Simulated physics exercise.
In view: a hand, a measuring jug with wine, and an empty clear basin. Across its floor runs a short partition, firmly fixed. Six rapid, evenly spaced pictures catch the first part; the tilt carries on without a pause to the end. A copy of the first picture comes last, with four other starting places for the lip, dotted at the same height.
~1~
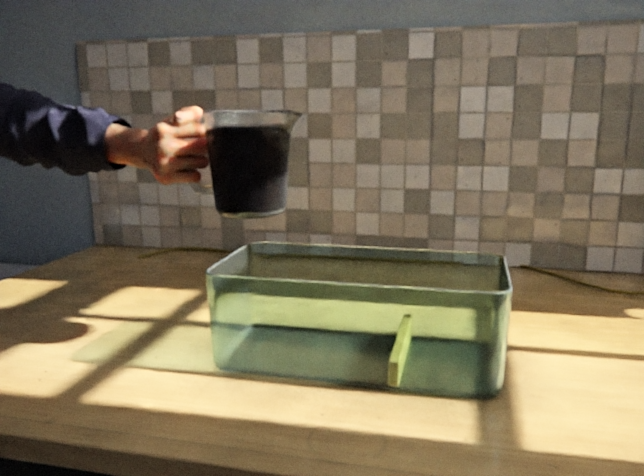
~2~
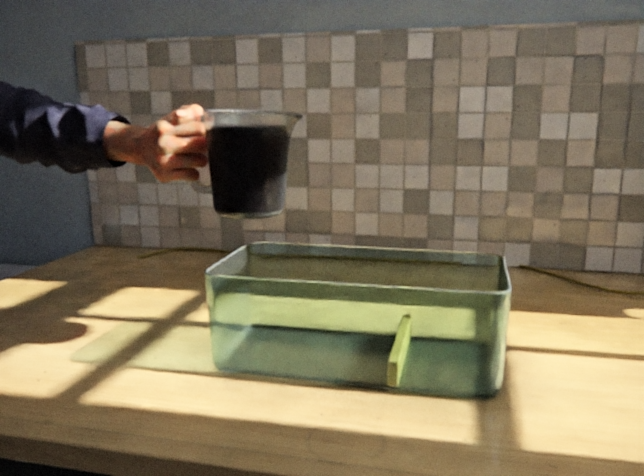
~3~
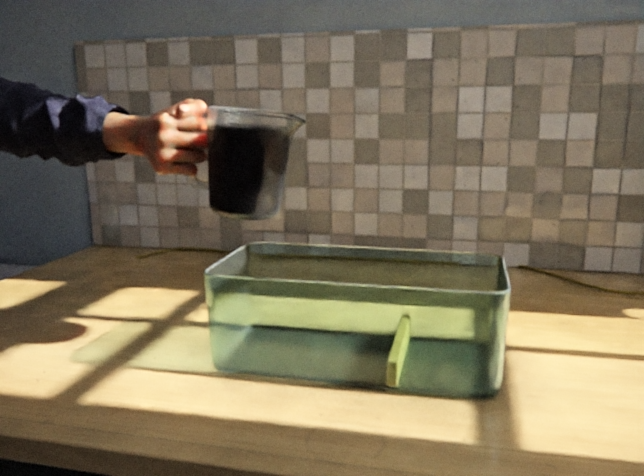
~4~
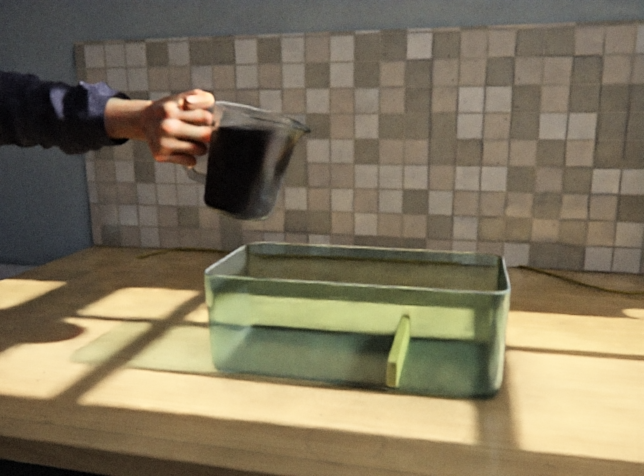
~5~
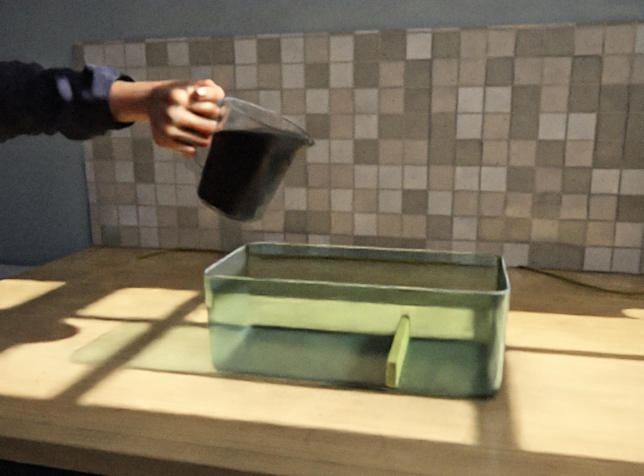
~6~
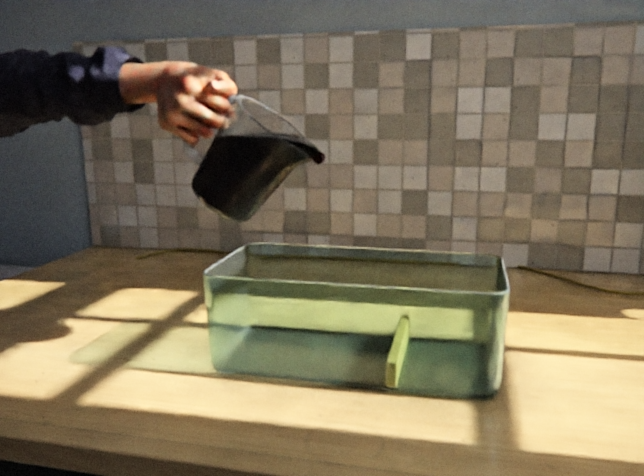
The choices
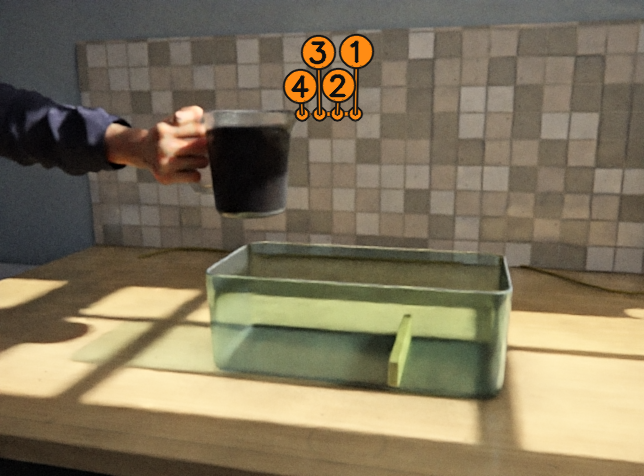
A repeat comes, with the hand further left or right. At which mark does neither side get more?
Best: 2.
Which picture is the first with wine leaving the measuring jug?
In picture 6.
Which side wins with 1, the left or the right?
The right side.
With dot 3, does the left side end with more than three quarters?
Yes, it does.
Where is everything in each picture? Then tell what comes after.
The first frame shows upright, lip at (300, 114); basin from (215, 366) to (502, 396); top of the wall at (402, 335); nothing has left yet.
The second frame shows upright, lip at (301, 116); nothing has left yet.
The third frame shows tipped about 7°, lip at (304, 121); nothing has left yet.
The fourth frame shows tipped about 15°, lip at (309, 131); nothing has left yet.
The fifth frame shows tipped about 26°, lip at (313, 144); nothing has left yet.
The sixth frame shows tipped about 38°, lip at (316, 159); wine is over the lip, down to (316, 159).
On the marked copy, 1 at (355, 113); 2 at (337, 114); 3 at (319, 114); 4 at (302, 114).
For dot 1, about 21 % ends left of the wall and 77 % right of it.
For dot 2, about 51 % ends left of the wall and 49 % right of it.
For dot 3, about 86 % ends left of the wall and 11 % right of it.
For dot 4, about 87 % ends left of the wall and 11 % right of it.
